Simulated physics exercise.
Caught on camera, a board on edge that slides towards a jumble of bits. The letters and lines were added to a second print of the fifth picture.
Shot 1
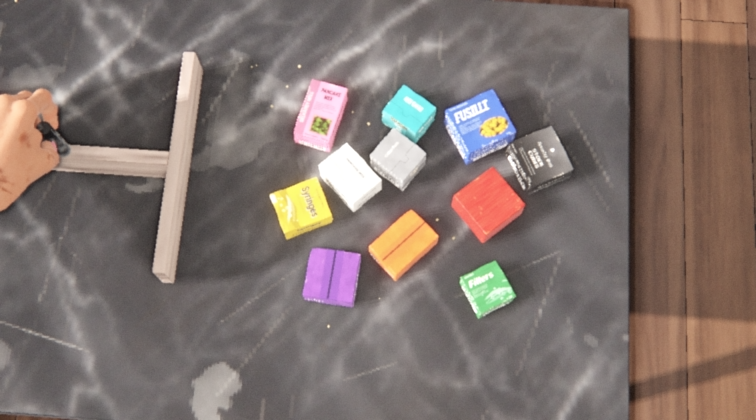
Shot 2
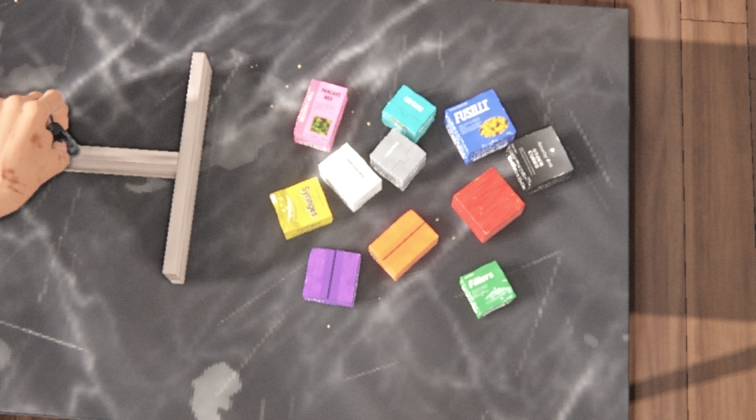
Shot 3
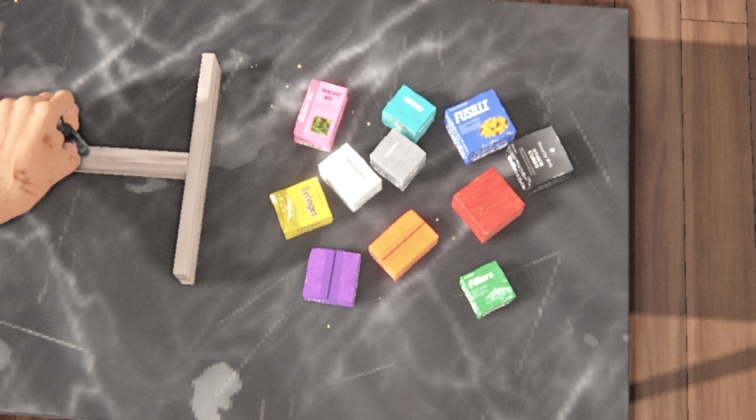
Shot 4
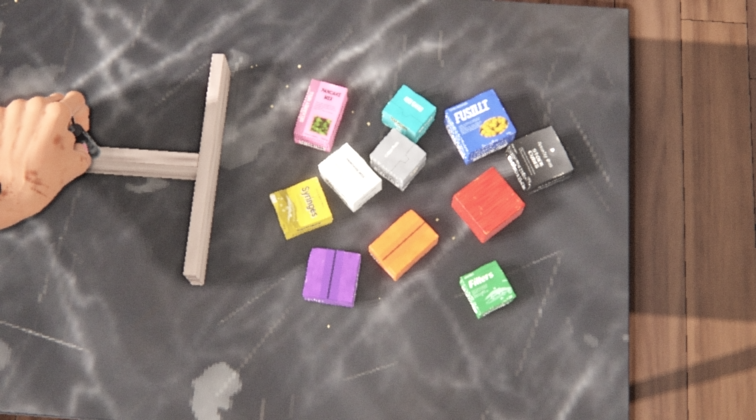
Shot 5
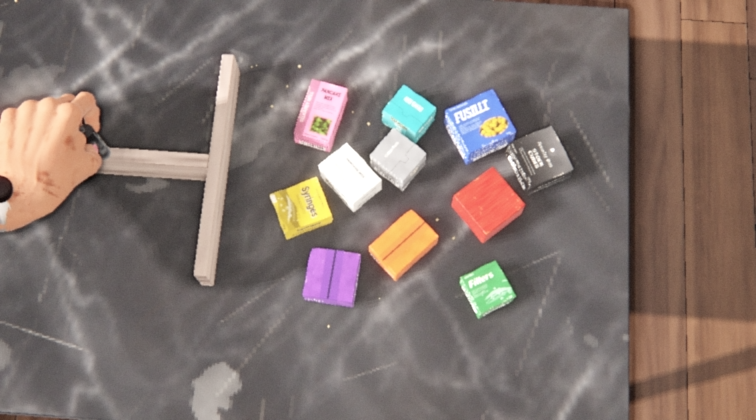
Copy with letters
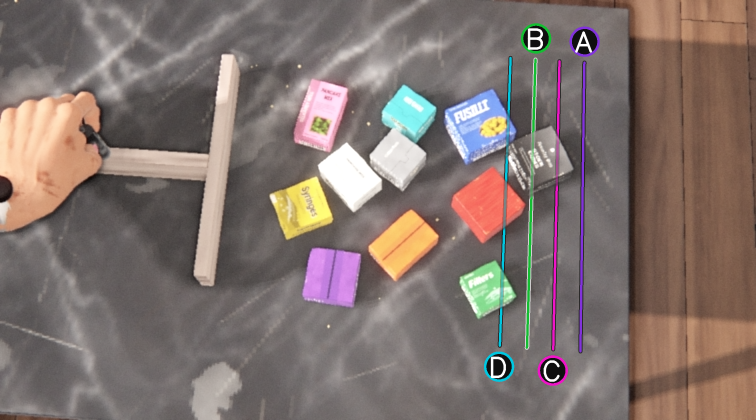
A hand gripping a T-shaped wooden tool slid its upright board slowly to the right across a dark marbled surface, closing some of the gap to a scattered group of colourful little boxes, which stayed still.
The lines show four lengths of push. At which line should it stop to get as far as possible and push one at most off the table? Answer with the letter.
Up to line D.
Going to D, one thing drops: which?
It is the black packet.
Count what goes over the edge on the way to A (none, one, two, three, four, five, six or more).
Six or more.
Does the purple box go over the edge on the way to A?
No.
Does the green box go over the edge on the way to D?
No.
On the copy, A at (582, 201); B at (531, 197); C at (556, 199); D at (505, 195).
On D. First, board (320, 168); pink packet (352, 117); purple box (344, 277).
Then, board (425, 176); black packet (581, 176); blue packet (542, 127).
Finally, board (505, 181); black packet over the edge; blue packet (618, 131); one fallen.
By contrast, A drops seven; B drops two; C drops three.
